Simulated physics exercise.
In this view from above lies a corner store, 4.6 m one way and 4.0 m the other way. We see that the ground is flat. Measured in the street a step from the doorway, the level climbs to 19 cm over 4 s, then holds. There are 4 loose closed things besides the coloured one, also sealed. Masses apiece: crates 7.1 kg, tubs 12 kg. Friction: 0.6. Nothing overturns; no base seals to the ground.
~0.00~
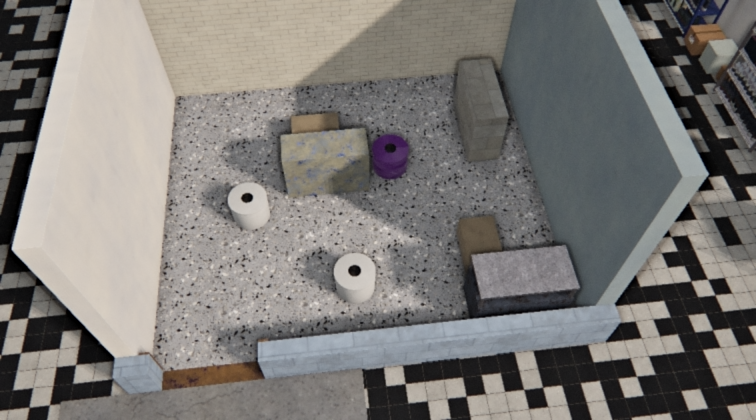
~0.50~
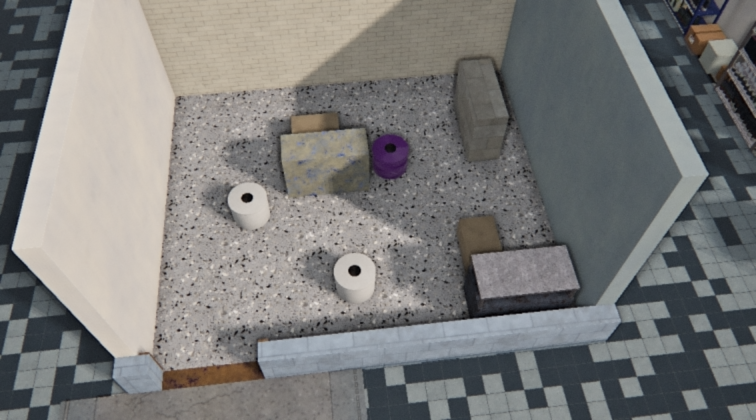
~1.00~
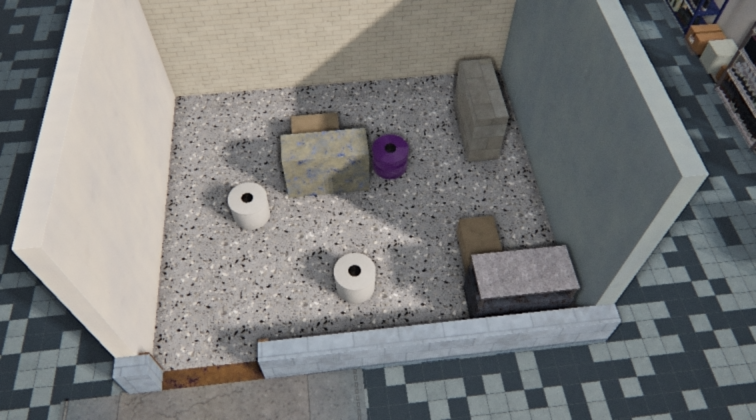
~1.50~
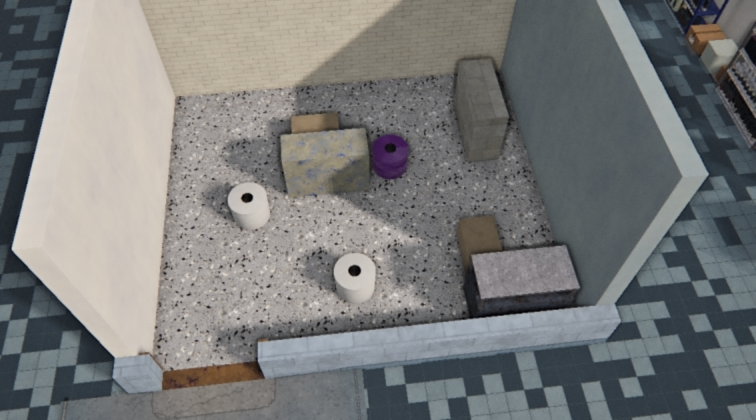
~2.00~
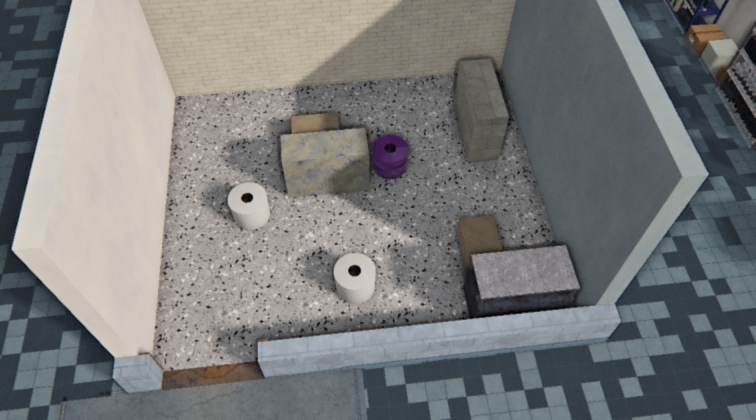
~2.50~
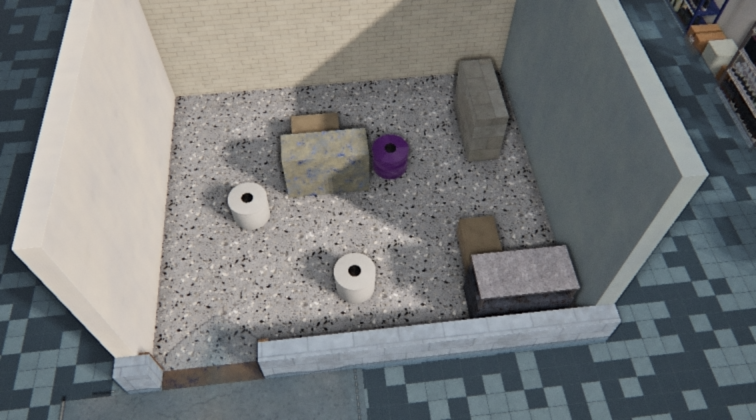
A small corner store with pale walls and a speckled floor lies open below, seen from high above by a still camera. A patterned block stands near the back beside a purple tub, with two white cylinders in front and grey blocks along the right. Nothing inside shifts, while the checkered ground outside turns from black and white to blue-grey and the doorway slab darkens.
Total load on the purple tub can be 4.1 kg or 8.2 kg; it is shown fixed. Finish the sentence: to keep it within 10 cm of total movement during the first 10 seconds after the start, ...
To keep it within 10 cm in that time, the lighter load suffices.
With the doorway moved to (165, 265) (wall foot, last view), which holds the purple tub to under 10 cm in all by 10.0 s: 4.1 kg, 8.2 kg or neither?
The answer is that the lesser mass suffices.
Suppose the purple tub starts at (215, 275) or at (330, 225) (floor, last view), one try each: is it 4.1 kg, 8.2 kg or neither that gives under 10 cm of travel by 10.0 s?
Taking them in turn, neither mass keeps it, and neither mass keeps it.
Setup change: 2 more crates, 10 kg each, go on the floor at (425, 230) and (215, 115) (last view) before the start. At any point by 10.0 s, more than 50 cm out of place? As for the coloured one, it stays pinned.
Below, beyond.
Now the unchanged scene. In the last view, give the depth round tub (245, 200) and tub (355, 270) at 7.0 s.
6 and 1 cm.
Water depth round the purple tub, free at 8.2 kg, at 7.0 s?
Close to 1 cm deep.
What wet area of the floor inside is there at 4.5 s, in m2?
My estimate is roughly 4.5 m2.
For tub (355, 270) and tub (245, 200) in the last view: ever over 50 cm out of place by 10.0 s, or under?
The first is within the mark and the second is beyond the mark.
After 3.5 s the purple tub would be 0 cm from its start with 4.1 kg and 0 cm from its start with 8.2 kg; 0 cm of water round it then.
After 4.5 s the purple tub would be 0 cm from its start with 4.1 kg and 0 cm from its start with 8.2 kg; 0 cm of water round it then.
After 7.0 s the purple tub would be 0 cm from its start with 4.1 kg and 0 cm from its start with 8.2 kg; 1 cm of water round it then.
After 10.0 s the purple tub would be 1 cm from its start with 4.1 kg and 0 cm from its start with 8.2 kg; 4 cm of water round it then.
